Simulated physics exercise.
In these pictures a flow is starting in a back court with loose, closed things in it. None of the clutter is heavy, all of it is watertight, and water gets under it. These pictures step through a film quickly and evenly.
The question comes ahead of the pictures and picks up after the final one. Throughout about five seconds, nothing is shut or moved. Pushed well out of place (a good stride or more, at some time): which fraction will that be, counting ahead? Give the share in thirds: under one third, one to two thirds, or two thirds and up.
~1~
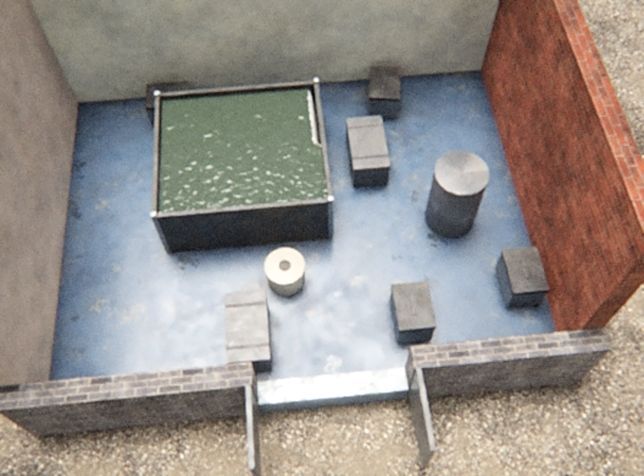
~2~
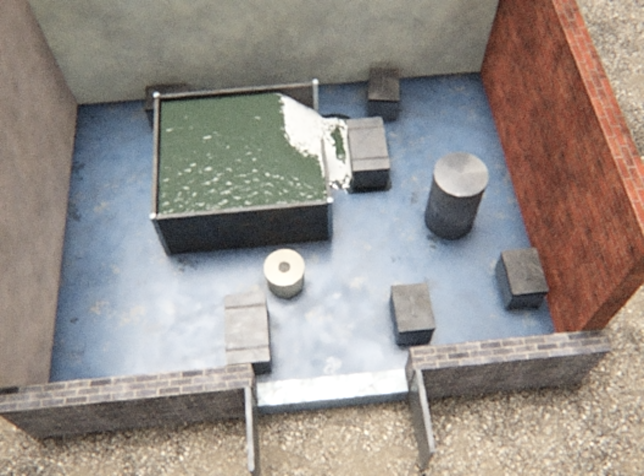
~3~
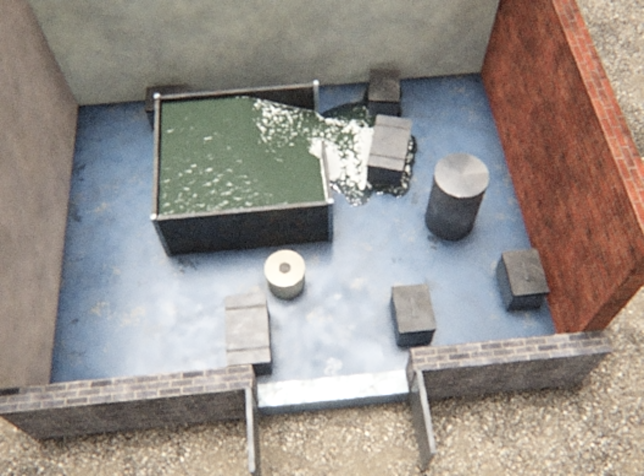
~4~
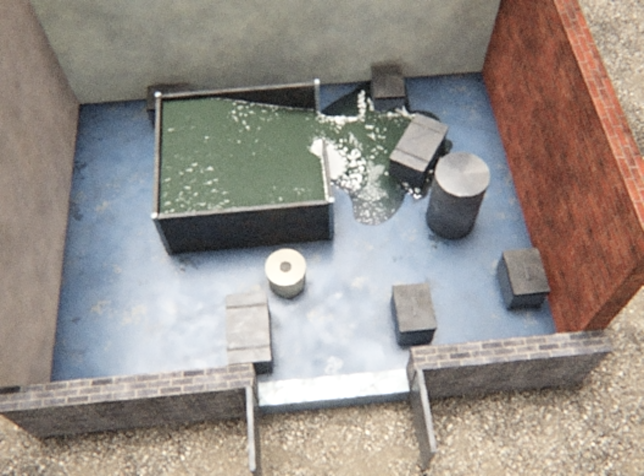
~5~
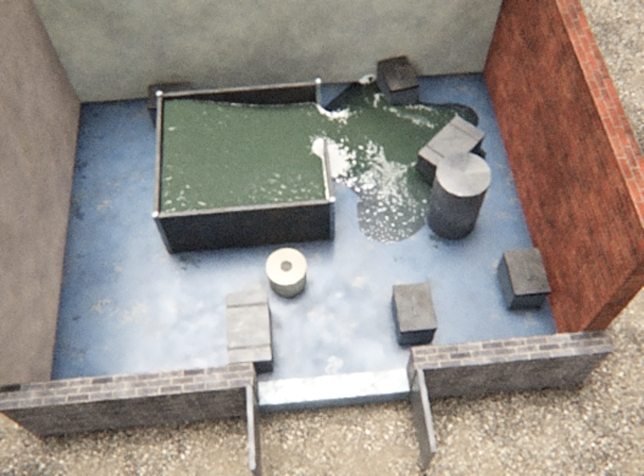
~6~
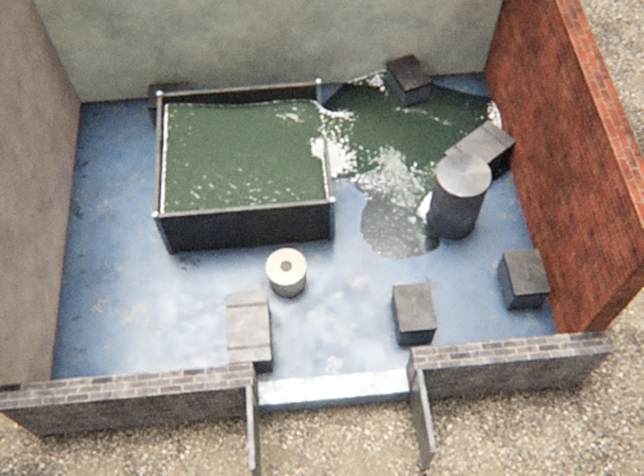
High band.
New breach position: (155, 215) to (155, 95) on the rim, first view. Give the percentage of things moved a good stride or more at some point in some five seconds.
It comes to some 70 per cent.
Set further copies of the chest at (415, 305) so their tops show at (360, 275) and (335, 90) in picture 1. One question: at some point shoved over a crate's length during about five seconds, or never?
Listed in order: Shoved clear, then shoved clear.
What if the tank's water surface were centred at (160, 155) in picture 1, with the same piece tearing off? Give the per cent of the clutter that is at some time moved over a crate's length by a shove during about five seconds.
My answer would be about 60 in a hundred.
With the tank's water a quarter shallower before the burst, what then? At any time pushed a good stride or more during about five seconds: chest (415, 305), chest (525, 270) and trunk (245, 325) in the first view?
The first one: Reaches it. The second: Reaches it. The third: Doesn't reach it.
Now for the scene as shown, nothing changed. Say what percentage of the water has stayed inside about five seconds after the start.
Around 98 in a hundred.
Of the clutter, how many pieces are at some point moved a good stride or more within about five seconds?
Counting them up gives 6.
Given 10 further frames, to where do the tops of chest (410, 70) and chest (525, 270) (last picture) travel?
Near (465, 59) and (524, 314).
A moment on, 2 of 7 are well off their spots; 2 afloat.
Next, 3 of 7 are well off their spots; 2 afloat.
Later, 4 of 7 are well off their spots; 4 afloat.
In the end, 6 of 7 are well off their spots, and 6 have been at some point; 4 afloat.
